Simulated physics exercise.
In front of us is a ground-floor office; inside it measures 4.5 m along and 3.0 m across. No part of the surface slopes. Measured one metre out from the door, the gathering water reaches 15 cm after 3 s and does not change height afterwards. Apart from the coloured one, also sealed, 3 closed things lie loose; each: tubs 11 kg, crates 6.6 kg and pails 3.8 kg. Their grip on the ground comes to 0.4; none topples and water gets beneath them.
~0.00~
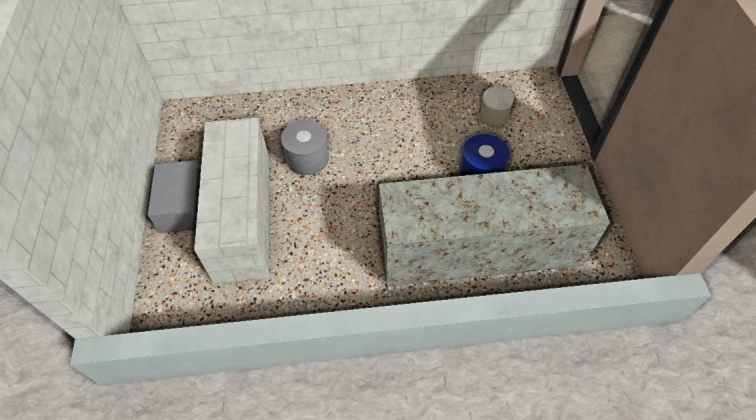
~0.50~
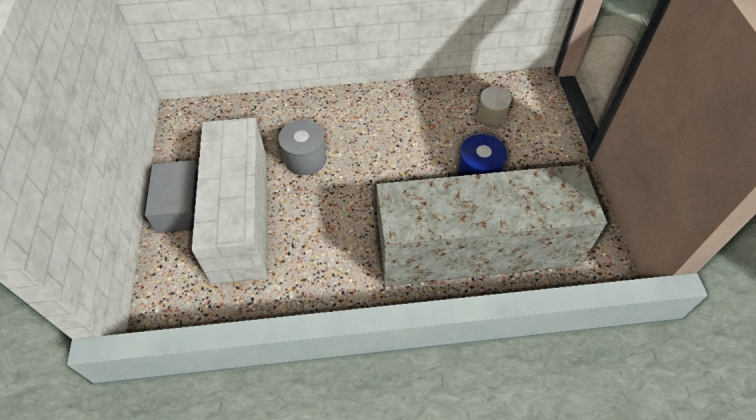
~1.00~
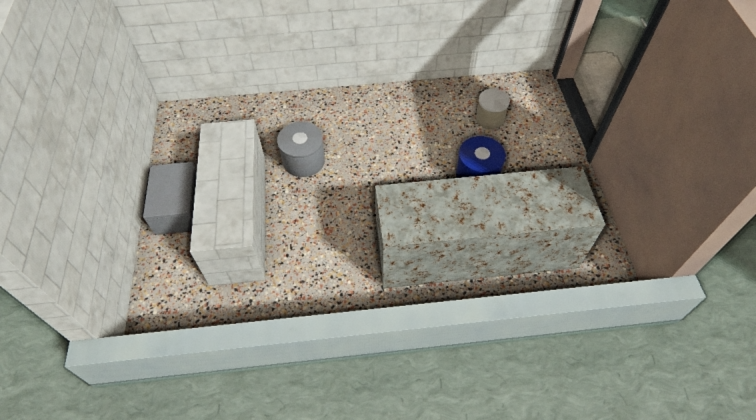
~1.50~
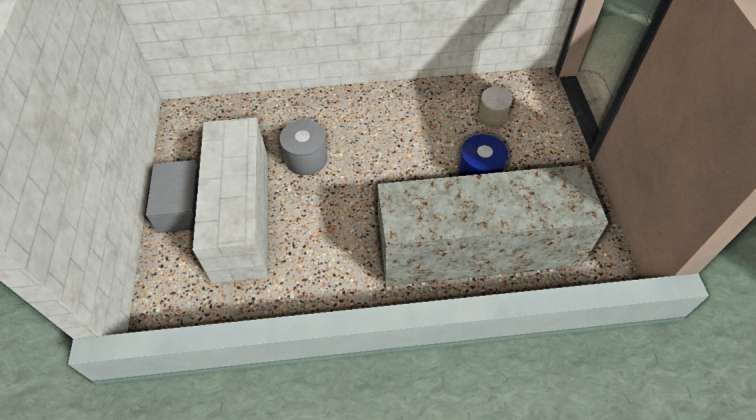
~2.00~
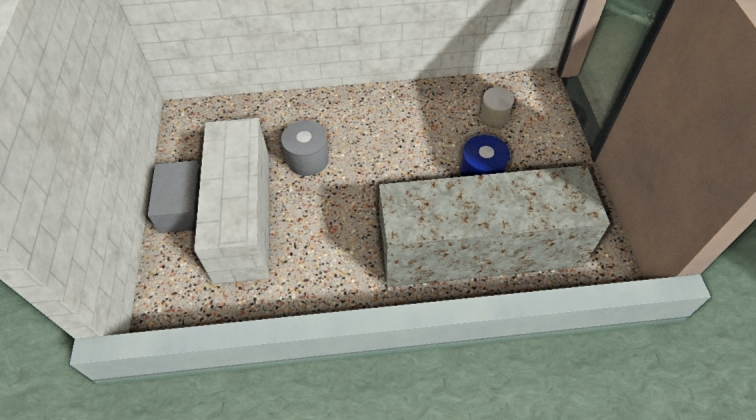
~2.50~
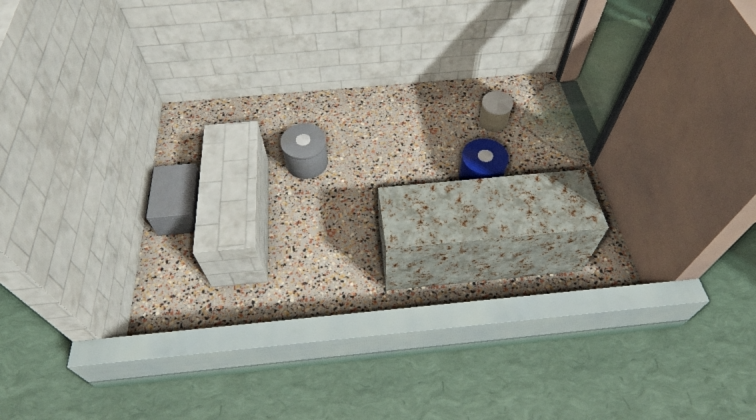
We see a small room from above, holding a blue tub, grey containers and large blocks, as greenish water covers the grey ground outside, then spreads onto the speckled floor by the doorway at right; the objects stay put.
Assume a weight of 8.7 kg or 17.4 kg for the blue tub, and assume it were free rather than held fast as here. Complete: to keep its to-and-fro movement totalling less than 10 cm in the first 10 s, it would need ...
It would need the heavier mass.
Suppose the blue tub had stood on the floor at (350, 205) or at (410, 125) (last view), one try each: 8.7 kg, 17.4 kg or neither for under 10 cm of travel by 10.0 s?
One by one: Only the big mass suffices; only the big mass suffices.
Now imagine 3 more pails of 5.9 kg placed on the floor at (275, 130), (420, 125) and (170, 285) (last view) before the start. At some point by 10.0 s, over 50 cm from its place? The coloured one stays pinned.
Order as asked: Goes beyond / goes beyond / stays within.
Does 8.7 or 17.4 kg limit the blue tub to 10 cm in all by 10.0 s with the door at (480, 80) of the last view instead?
Note: Only the heavier mass keeps it.
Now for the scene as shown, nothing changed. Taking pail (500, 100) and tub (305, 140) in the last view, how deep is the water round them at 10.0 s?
Depth approx. 7 cm / 6 cm.
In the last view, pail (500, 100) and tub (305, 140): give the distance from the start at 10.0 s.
350 cm and 20 cm respectively.
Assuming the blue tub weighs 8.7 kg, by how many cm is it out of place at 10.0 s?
Displacement near 200 cm.
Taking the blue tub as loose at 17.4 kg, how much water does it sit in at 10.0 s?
Around 5 cm.
After 3.5 s the blue tub would be 0 cm from its start with 8.7 kg and 0 cm from its start with 17.4 kg; 2 cm of water round it then.
After 4.5 s the blue tub would be 24 cm from its start with 8.7 kg and 0 cm from its start with 17.4 kg; 5 cm of water round it then.
After 7.0 s the blue tub would be 152 cm from its start with 8.7 kg and 0 cm from its start with 17.4 kg; 5 cm of water round it then.
After 10.0 s the blue tub would be 192 cm from its start with 8.7 kg and 0 cm from its start with 17.4 kg; 5 cm of water round it then.
